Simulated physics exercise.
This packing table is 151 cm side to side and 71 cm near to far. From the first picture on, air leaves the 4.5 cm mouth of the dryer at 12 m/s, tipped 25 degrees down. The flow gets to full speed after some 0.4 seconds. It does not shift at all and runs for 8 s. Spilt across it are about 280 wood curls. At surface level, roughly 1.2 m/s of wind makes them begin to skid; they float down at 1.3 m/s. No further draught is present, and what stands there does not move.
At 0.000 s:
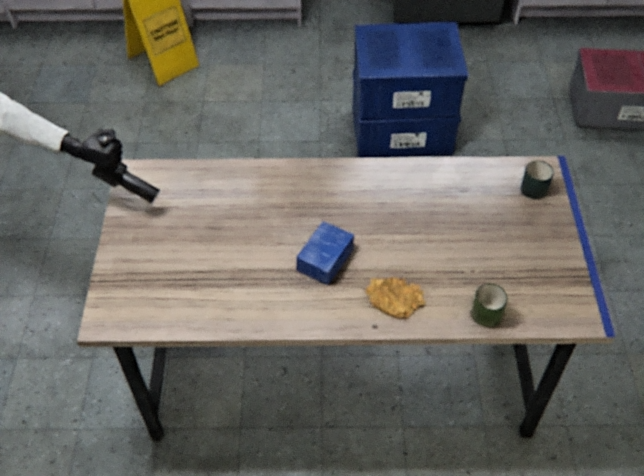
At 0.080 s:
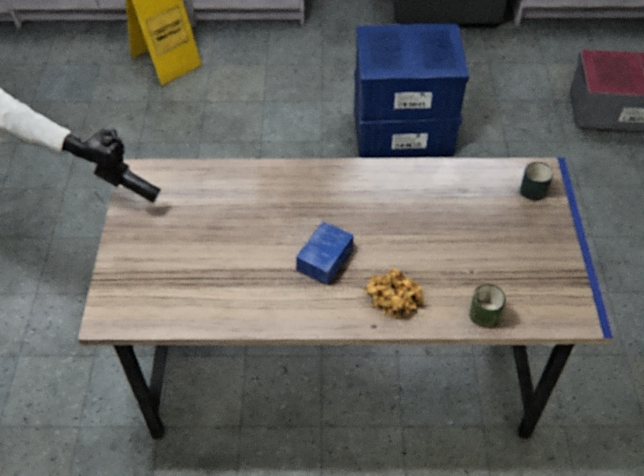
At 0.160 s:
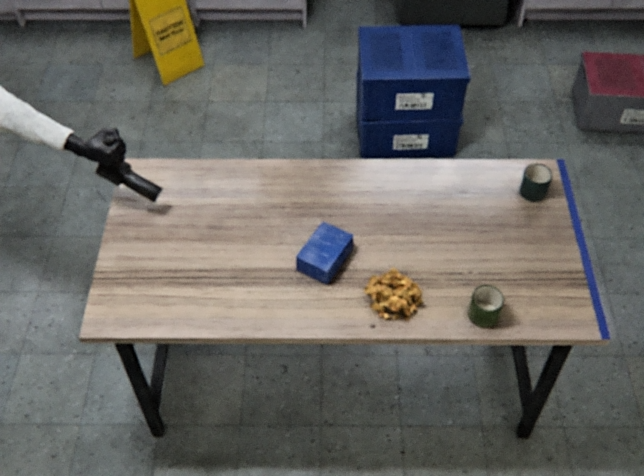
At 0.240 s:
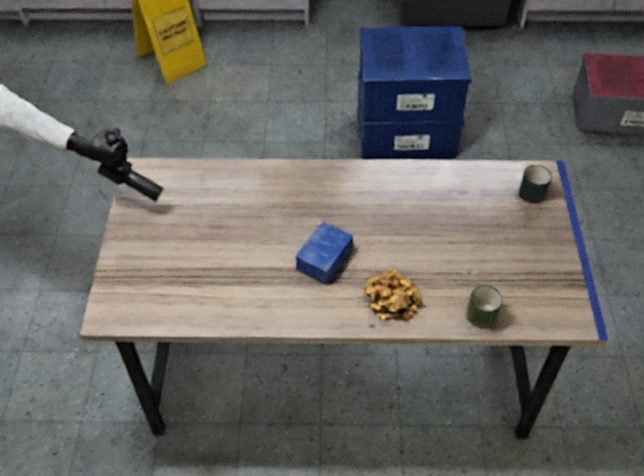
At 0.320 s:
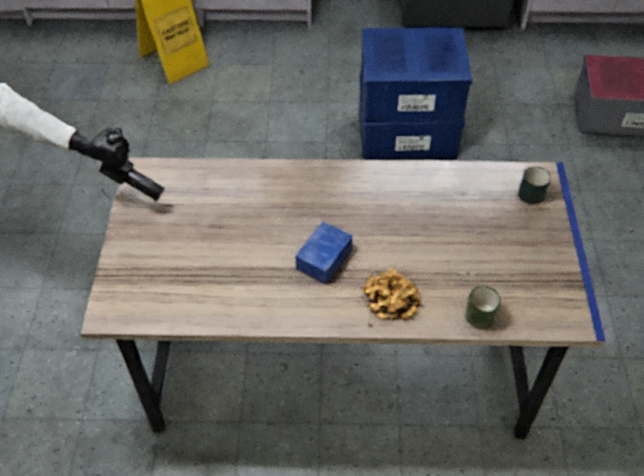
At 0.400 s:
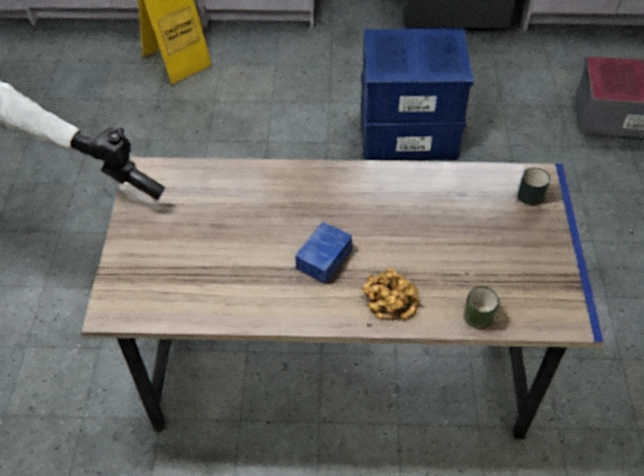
A tiled room with a wood-topped packing table is seen from above and in front, at a steep downward angle. A black-gloved hand in a white sleeve holds a dark dryer at the far left, with a blue block mid-table, tan curls nearer, two green mugs and a blue edge at right, and blue boxes behind. The hand and objects keep their places, the curls barely stir, and the view drifts very slightly.
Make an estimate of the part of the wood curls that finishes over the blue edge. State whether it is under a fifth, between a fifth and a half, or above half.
It comes to not even a fifth.
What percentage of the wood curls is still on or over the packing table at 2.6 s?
About 100 %.
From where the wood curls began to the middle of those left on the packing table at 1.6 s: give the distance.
Around 0 cm from the start.
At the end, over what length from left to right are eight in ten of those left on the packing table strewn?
Looks like some 10 cm to me.
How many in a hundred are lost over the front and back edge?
About 0 % front, about 0 % back.
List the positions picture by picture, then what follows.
In the first picture, the middle of the wood curls is near (396, 296), none has stirred yet and the mouth of the dryer is at (156, 197).
In the second picture, the middle of the wood curls is near (396, 296), none has stirred yet and the blue edge is centred on (586, 240).
In the third picture, the middle of the wood curls is near (395, 296), about 1 % have left their places, the top of a block is at (325, 246) and the top of a mug is at (488, 298).
In the fourth picture, the middle of the wood curls is near (394, 296) and about 1 % have left their places.
In the fifth picture, the middle of the wood curls is near (393, 296) and about 5 % have left their places.
In the sixth picture, the middle of the wood curls is near (392, 296) and about 5 % have left their places.
After 1.6 s, 72 % are on the move or not yet settled, 0 % are over the blue edge; the middle of those still in play is near (392, 292).
After 2.6 s, 68 % are on the move or not yet settled, 0 % are over the blue edge; the middle of those still in play is near (388, 295).
After 4.4 s, 59 % are on the move or not yet settled, 0 % are over the blue edge; the middle of those still in play is near (388, 295).
After 8.0 s, at the end, 0 % are over the blue edge; the middle of those still in play is near (388, 295).
